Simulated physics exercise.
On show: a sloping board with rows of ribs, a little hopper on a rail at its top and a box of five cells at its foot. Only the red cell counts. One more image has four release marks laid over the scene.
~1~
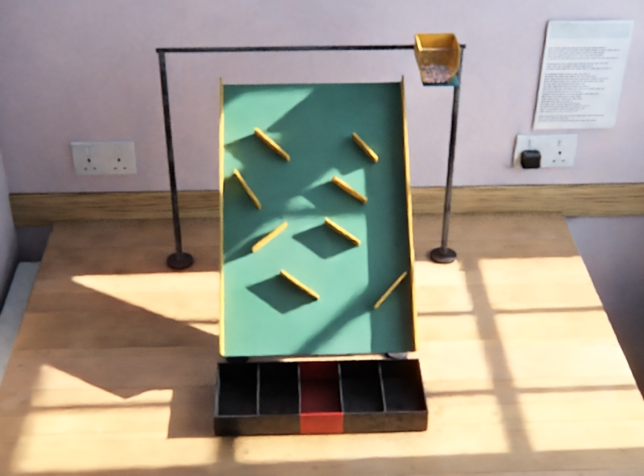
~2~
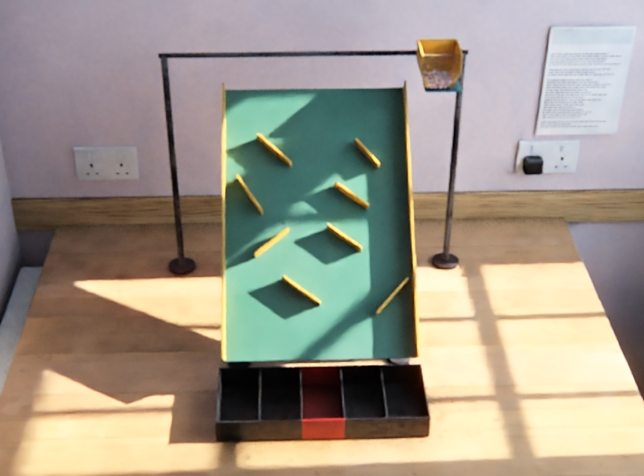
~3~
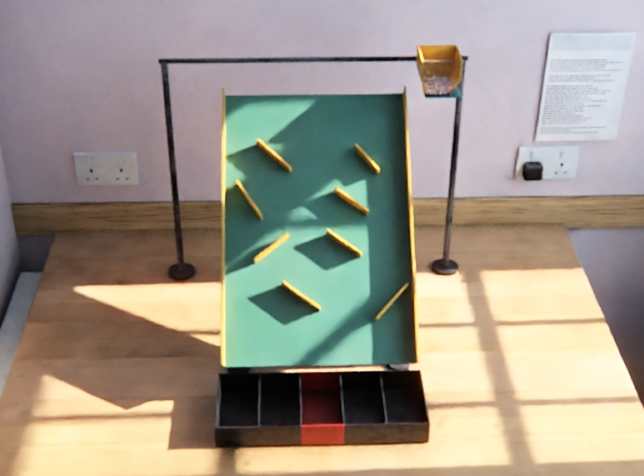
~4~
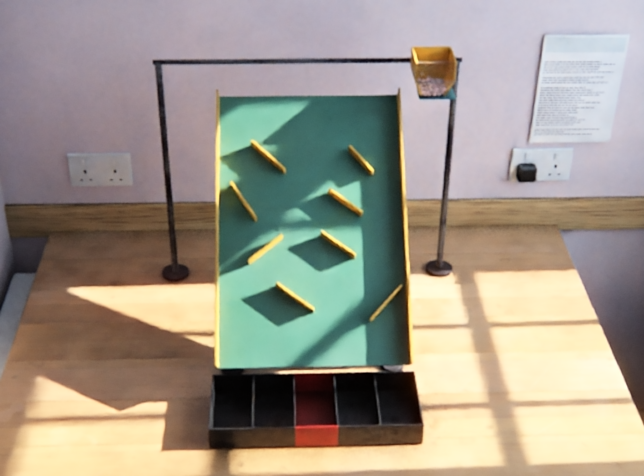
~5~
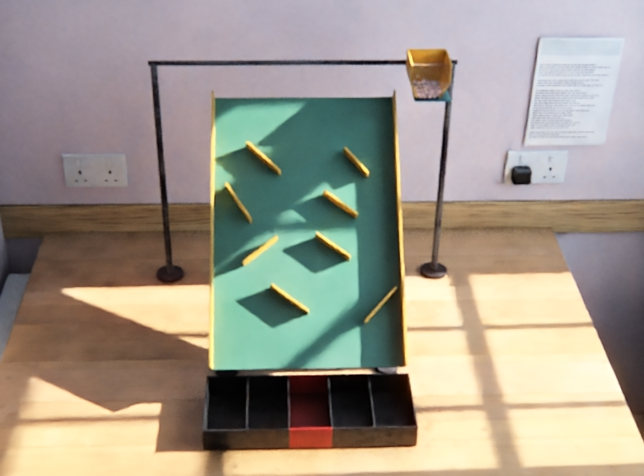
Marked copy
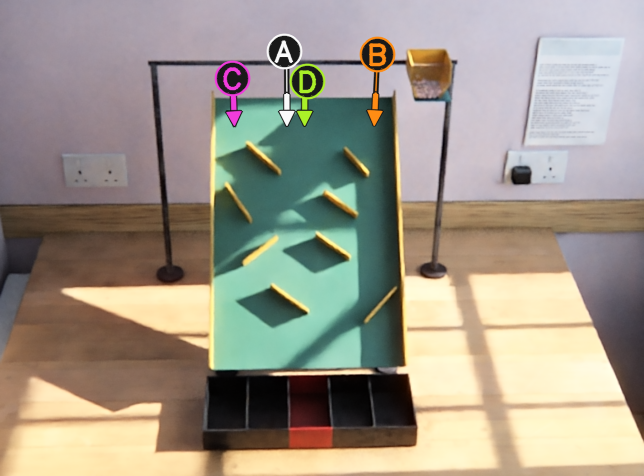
A sloping green board with yellow ribs stands still as the view shifts slightly.
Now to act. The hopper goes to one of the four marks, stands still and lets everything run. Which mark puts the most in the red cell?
B beats the others.
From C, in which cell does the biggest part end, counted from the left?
It is the first one.
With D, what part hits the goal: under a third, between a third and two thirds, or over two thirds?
It is under a third.
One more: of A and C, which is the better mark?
A it is.
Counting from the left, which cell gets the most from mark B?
The third from the left.
On the marked copy, mark A meets the board at (286, 120); mark B meets the board at (374, 119); mark C meets the board at (234, 120); mark D meets the board at (304, 120).
Choosing A, a small part in the red cell, about half in other cells, about a third outside the box.
Choosing B, about half in the red cell, about a quarter in other cells, about a third outside the box.
Choosing C, a small part in the red cell, about half in other cells, about a third outside the box.
Choosing D, a small part in the red cell, about two thirds in other cells, about a quarter outside the box.
